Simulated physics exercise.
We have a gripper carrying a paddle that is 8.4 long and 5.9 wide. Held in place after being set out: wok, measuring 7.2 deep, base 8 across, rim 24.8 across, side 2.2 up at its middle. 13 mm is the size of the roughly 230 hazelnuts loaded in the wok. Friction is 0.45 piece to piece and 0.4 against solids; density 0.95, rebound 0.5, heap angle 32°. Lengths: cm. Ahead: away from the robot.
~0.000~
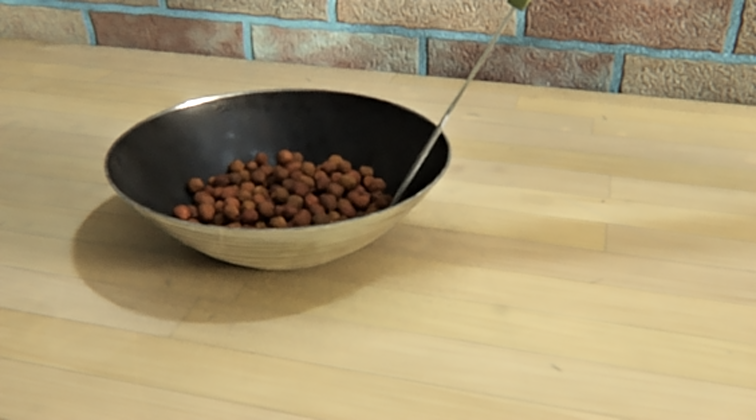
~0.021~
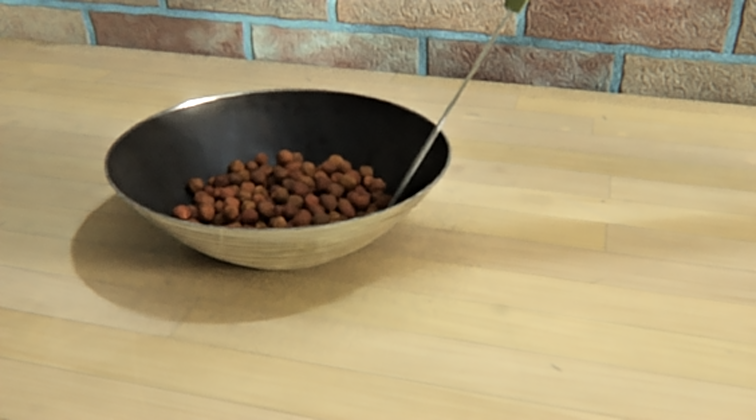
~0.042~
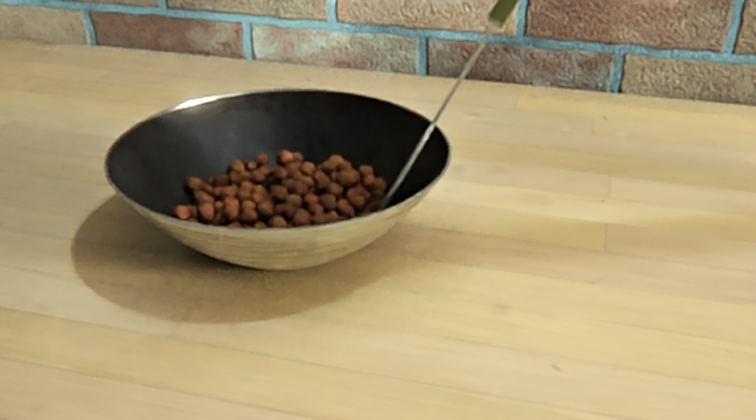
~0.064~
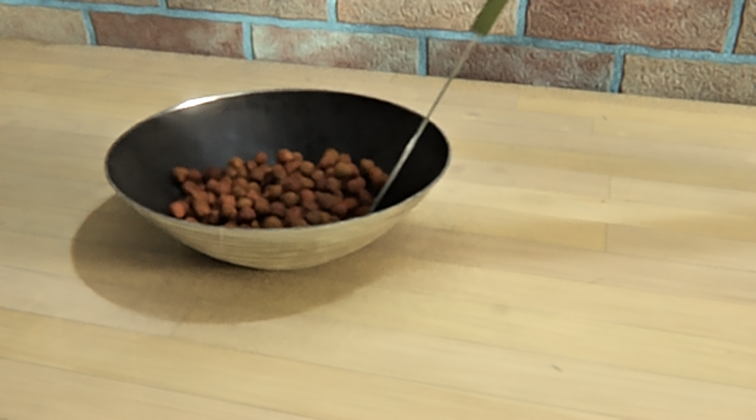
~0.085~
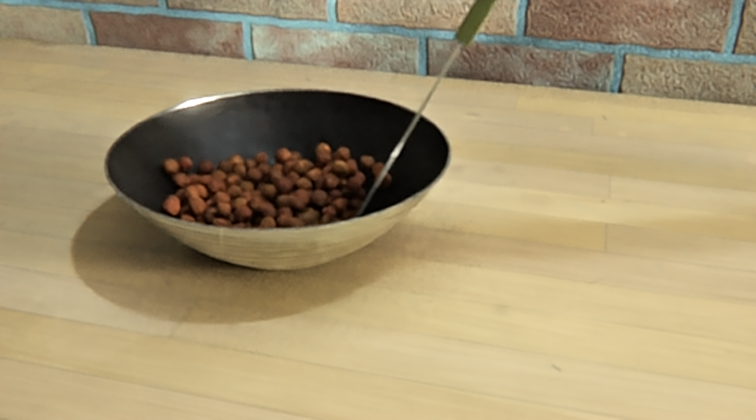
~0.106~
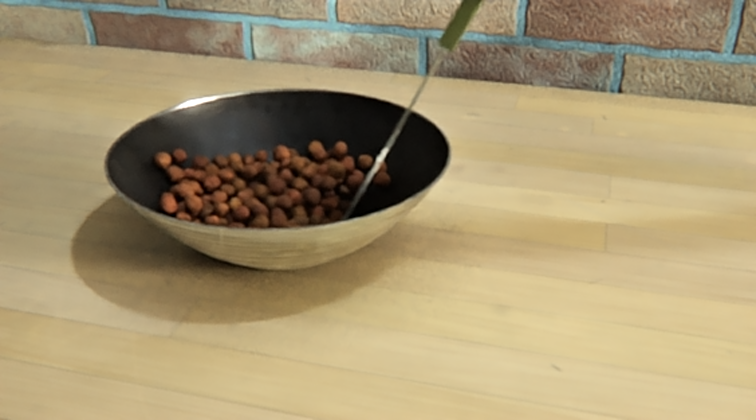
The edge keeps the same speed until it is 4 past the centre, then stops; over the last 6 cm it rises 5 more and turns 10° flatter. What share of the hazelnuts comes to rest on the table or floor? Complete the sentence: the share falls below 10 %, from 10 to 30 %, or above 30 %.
The share falls below 10 %.
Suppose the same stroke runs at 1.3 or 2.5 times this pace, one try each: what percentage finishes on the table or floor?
Roughly 0 percent for the first try, 10 percent for the second.
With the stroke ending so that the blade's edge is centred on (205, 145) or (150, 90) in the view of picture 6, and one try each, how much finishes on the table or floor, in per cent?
I'd say some 0 per cent, then some 20 per cent.
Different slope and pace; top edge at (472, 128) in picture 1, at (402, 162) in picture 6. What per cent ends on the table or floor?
About 0 per cent.
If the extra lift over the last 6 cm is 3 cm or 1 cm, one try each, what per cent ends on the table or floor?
Roughly 0 % and then 0 %.
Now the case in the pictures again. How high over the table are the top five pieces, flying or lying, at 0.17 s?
5 cm.
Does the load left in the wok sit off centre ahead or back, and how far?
Offset forward: Around 3.0 cm.
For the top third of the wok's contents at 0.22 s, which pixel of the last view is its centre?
Roughly pixel (214, 169).
By 0.17 s, sloping 62°, highest piece 6 above the table; 230 in the wok.
By 0.22 s, sloping 57°, highest piece 7 above the table; 230 in the wok.
By 0.45 s, sloping 53°, highest piece 5 above the table; 230 in the wok.
By 1.50 s, sloping 53°, highest piece 5 above the table; 230 in the wok.
Final count, 230 in the wok. That is 0 % on the table or floor.
